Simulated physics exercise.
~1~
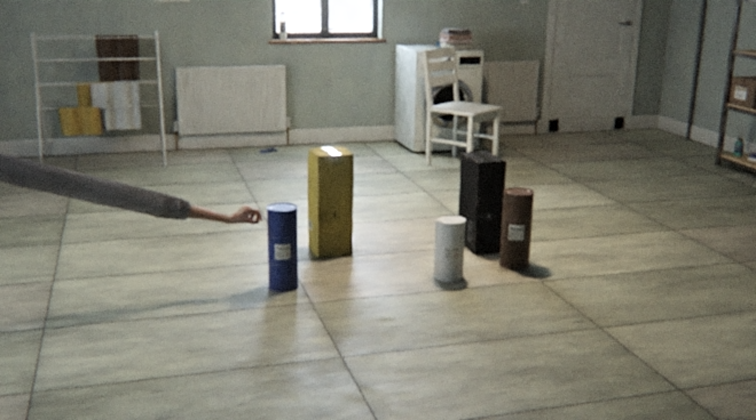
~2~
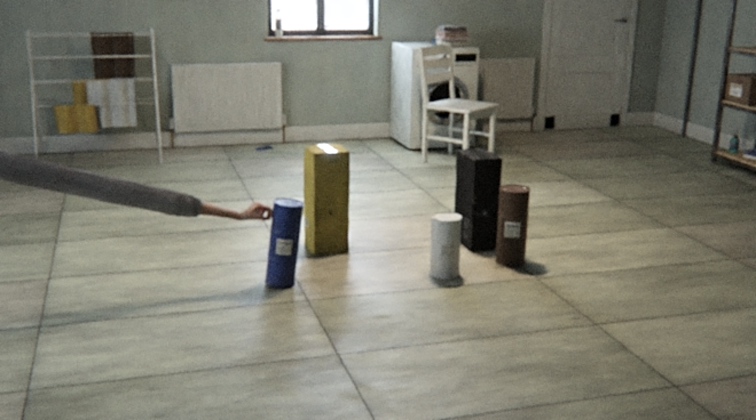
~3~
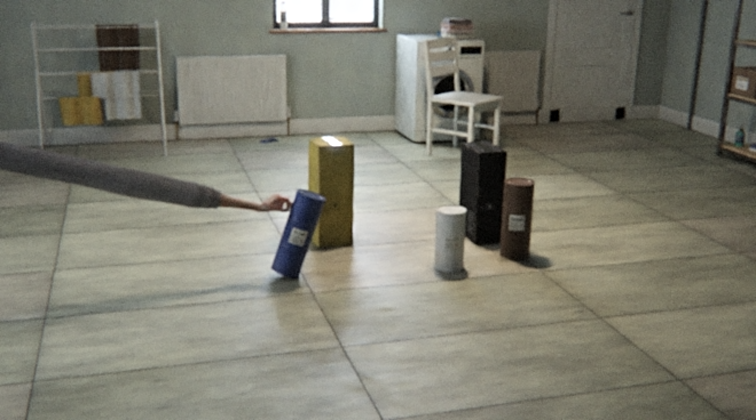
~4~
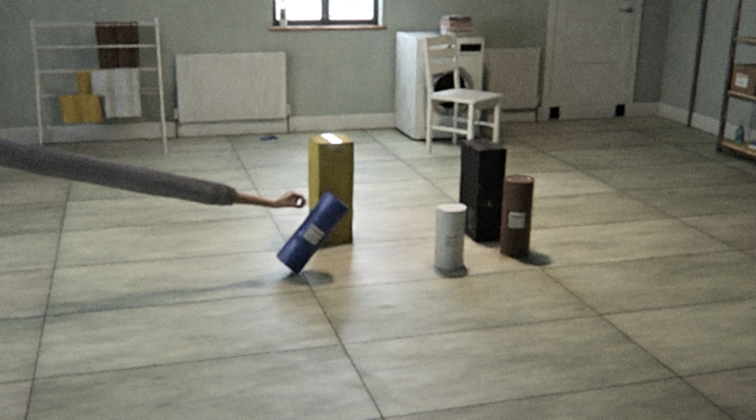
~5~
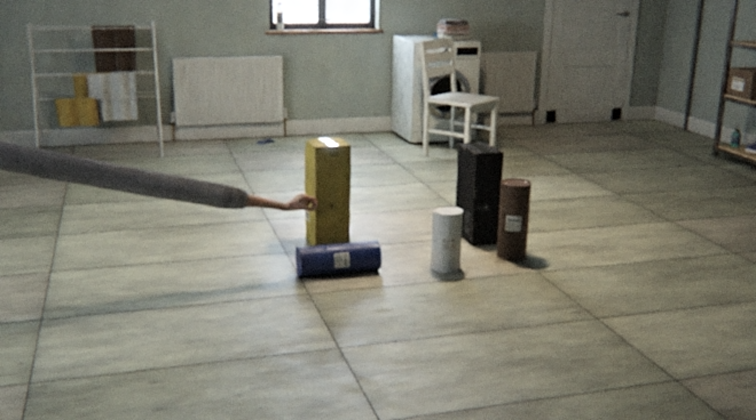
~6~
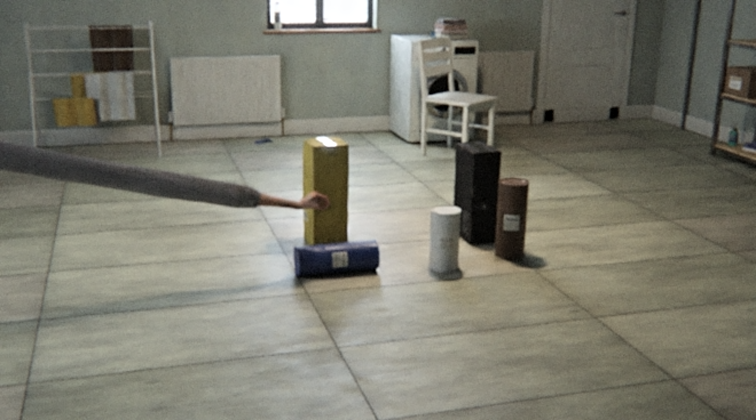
To begin with, a blue canister stands upright on a tiled floor beside a tall yellow box, with a white canister, a black box and a brown canister standing to the right. An arm in a grey sleeve reaches in from the left, its hand at the top of the blue canister. The hand pushes rightward, and the canister starts to lean. It tilts further to the right as the arm keeps moving, then drops onto its side in front of the yellow box. At the end, the blue canister lies on the floor, the hand remains above it, and the other four objects still stand.
